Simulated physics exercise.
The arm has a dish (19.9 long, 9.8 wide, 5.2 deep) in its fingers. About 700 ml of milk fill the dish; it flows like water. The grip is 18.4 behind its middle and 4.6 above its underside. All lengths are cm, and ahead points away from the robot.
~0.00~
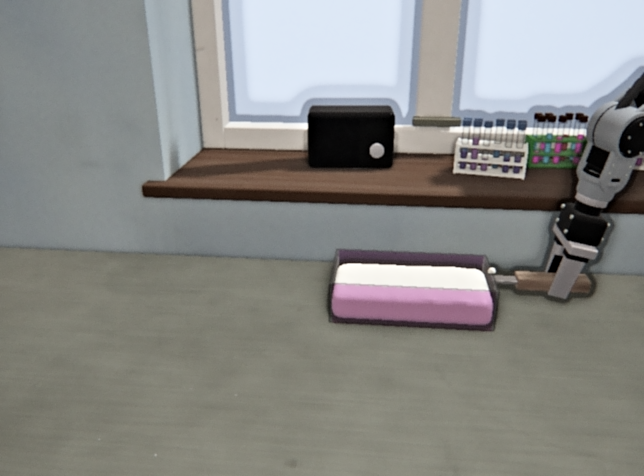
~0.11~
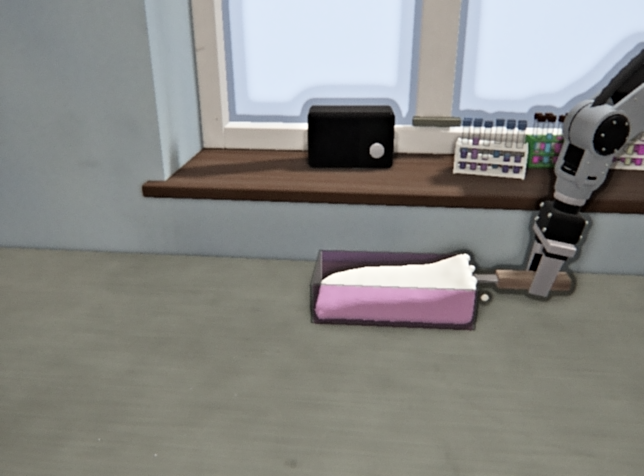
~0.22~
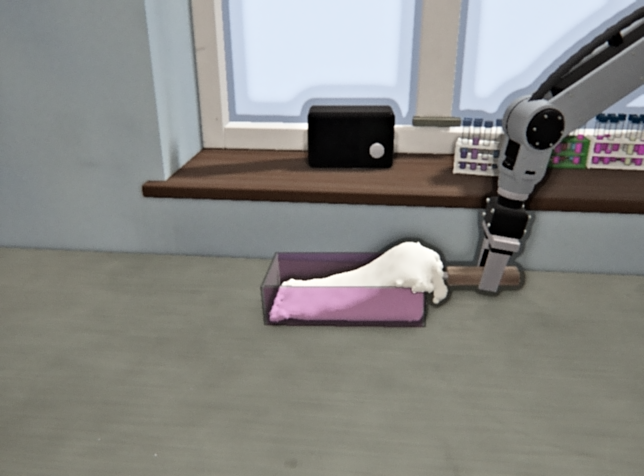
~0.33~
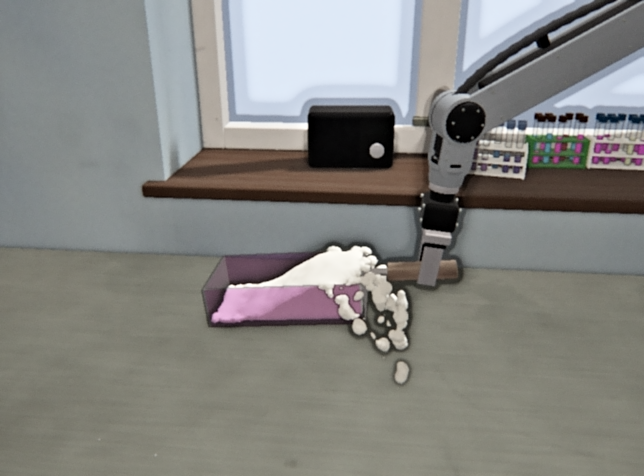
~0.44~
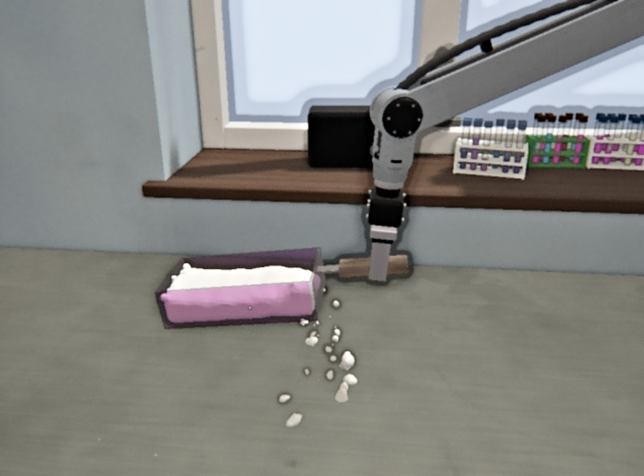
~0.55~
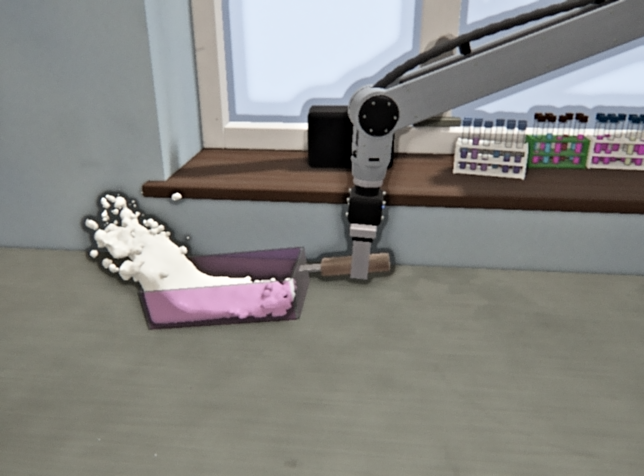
White and pink liquid sloshing in a clear dish as a robot arm slides it left, splashing over the right side, then the left.
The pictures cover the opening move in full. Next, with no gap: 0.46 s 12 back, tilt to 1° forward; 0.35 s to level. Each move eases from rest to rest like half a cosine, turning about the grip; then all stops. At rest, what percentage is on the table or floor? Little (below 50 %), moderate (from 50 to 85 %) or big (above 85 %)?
Share on the table or floor: Moderate (from 50 to 85 %).
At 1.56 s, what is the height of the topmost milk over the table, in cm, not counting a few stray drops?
Up to some 18 cm.
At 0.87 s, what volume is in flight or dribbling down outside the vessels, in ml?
About 50 ml.
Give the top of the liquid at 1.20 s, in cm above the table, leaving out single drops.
About 19 cm.
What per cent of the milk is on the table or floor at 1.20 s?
Near 60 %.
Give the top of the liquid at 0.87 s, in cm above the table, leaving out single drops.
About 17 cm.
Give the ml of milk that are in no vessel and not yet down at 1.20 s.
About 5 ml.
After 0.87 s, tilted 2° forward, liquid up to 21 above the table; 375 ml on the table or floor, 265 ml in the dish, 50 ml in the air or running down outside.
After 1.20 s, level, liquid up to 20 above the table; 430 ml on the table or floor, 260 ml in the dish, 5 ml in the air or running down outside.
After 1.56 s, level, liquid up to 18 above the table; 435 ml on the table or floor, 260 ml in the dish.
After 2.36 s, level, liquid up to 17 above the table; 435 ml on the table or floor, 260 ml in the dish.
In the end, 435 ml on the table or floor, 260 ml in the dish. That is 62 % on the table or floor.
